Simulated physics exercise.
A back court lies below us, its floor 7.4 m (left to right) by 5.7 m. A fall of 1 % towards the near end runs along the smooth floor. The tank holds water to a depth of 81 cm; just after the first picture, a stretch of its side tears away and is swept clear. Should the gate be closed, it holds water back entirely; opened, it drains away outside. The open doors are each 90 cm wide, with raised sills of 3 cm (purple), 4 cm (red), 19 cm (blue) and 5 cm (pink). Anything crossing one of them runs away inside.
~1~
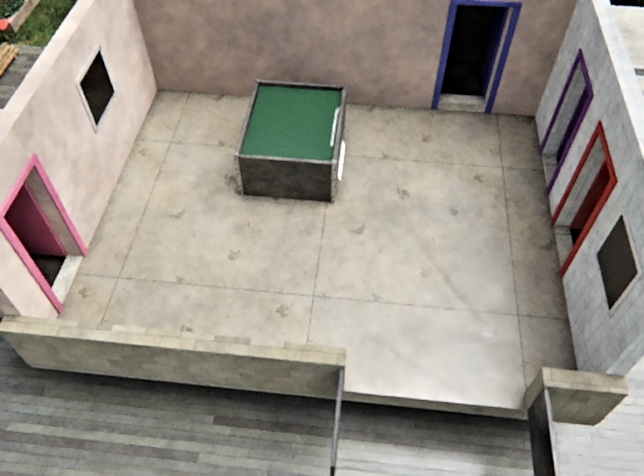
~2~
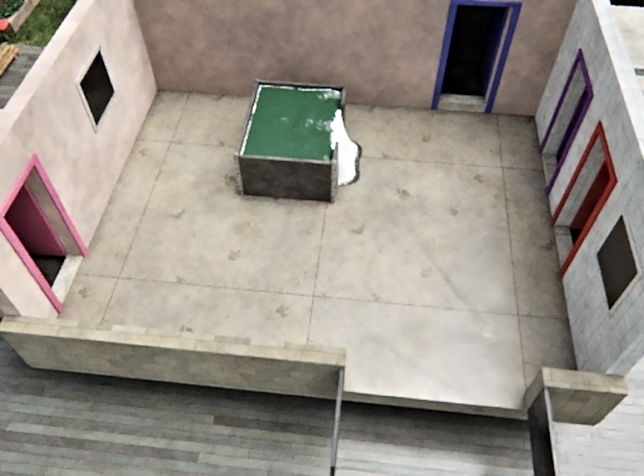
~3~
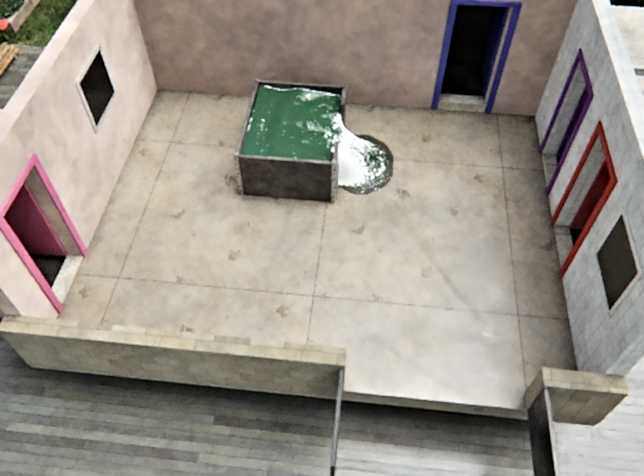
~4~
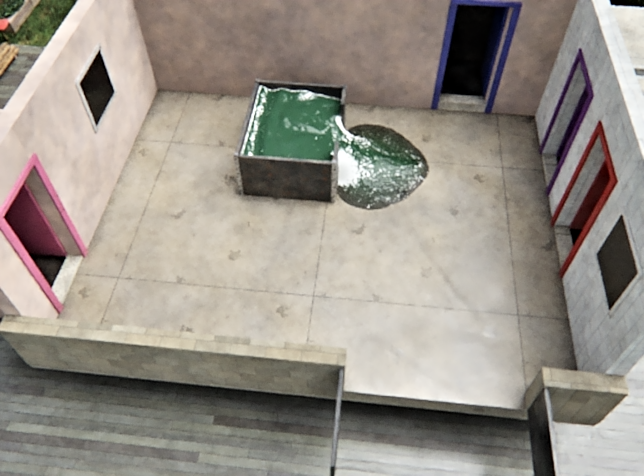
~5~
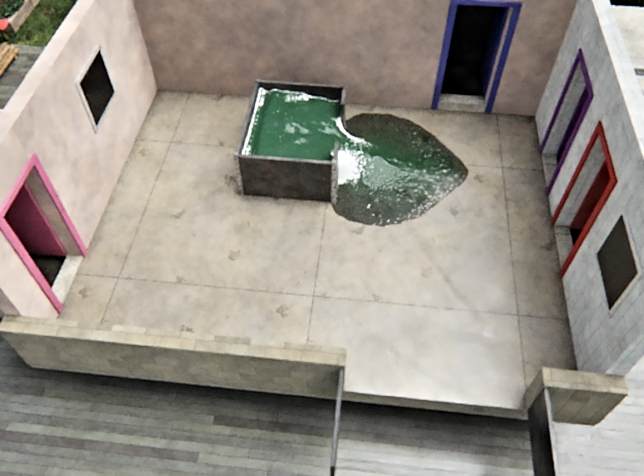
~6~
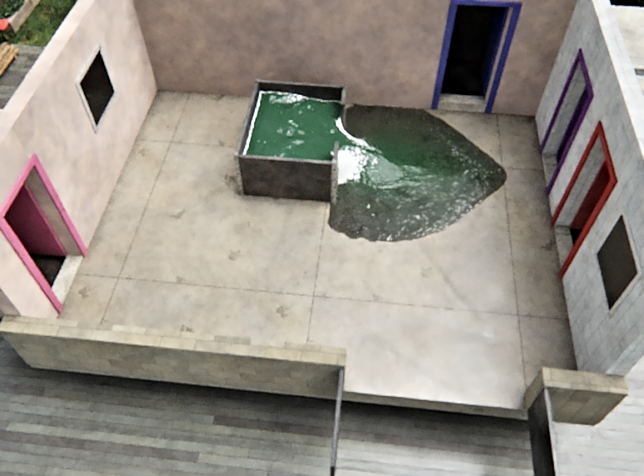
A walled courtyard with a pale floor and coloured doorways held a tank of green water, which burst out through its right side and spread rightward across the floor in a widening, pointed pool.
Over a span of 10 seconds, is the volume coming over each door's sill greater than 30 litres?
At the end, the purple door is going to top the limit; the red door is going to top the limit; the blue door is going to fall short of the limit; the pink door is going to fall short of the limit.
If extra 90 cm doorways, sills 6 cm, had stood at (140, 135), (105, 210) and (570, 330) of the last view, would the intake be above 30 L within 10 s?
In turn: Not over, below, above.
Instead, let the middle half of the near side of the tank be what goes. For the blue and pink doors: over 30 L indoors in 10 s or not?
At blue the amount is beneath the mark, while at pink it is higher than the mark.
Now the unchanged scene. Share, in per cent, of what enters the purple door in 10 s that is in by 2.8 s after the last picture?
I'd put it at about 55 per cent by that point.
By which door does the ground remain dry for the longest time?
Result: Pink door.
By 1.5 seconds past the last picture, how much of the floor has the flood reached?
Covered: Roughly 40 %.
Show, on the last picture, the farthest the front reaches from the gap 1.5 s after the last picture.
Near (580, 385).
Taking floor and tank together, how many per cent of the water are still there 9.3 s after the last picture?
Roughly 54 percent.
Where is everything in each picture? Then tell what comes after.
Still water, 81 cm deep, in the tank at (293, 123), in the first picture.
Water pours out at (337, 147) and has run 0.5 m, to (347, 182); typically 12 cm deep outside, 81 cm at the tank's back, in the second picture.
Water pours out at (337, 149) and has run 0.9 m, to (386, 177); typically 13 cm deep outside, 78 cm at the tank's back, in the third picture.
Water pours out at (337, 150) and has run 1.5 m, to (424, 170); typically 8 cm deep outside, 70 cm at the tank's back, in the fourth picture.
The front is at (462, 176), 2.2 m from the gap at (337, 150); 4.1 m2 of floor is under water; 68 cm left at the back of the tank, in the fifth picture.
Water pours out at (337, 150) and has run 2.9 m, to (500, 179); typically 5 cm deep outside, 67 cm at the tank's back, in the sixth picture.
Then, 0.7 s after the last picture water covers 35 % of the floor and is deepest (38 cm) near (535, 118); purple door 3 cm at the sill, 35 L in, red door 6 cm at the sill, 3 L in, blue door 17 cm at the sill, 0 L in, pink door not reached.
Then, 1.5 s after the last picture water covers 40 % of the floor and is deepest (34 cm) near (536, 124); purple door 12 cm at the sill, 126 L in, red door 15 cm at the sill, 58 L in, blue door 14 cm at the sill, 0 L in, pink door not reached.
Then, 2.8 s after the last picture water covers 40 % of the floor and is deepest (23 cm) near (547, 188); purple door 15 cm at the sill, 231 L in, red door 12 cm at the sill, 121 L in, blue door 14 cm at the sill, 0 L in, pink door not reached.
Then, 5.3 s after the last picture water covers 50 % of the floor and is deepest (16 cm) near (572, 337); purple door 10 cm at the sill, 346 L in, red door 8 cm at the sill, 157 L in, blue door 8 cm at the sill, 0 L in, pink door not reached.
Then, 9.3 s after the last picture water covers 65 % of the floor and is deepest (10 cm) near (554, 395); purple door 6 cm at the sill, 404 L in, red door 5 cm at the sill, 177 L in, blue door 4 cm at the sill, 0 L in, pink door 1 cm at the sill, 0 L in.
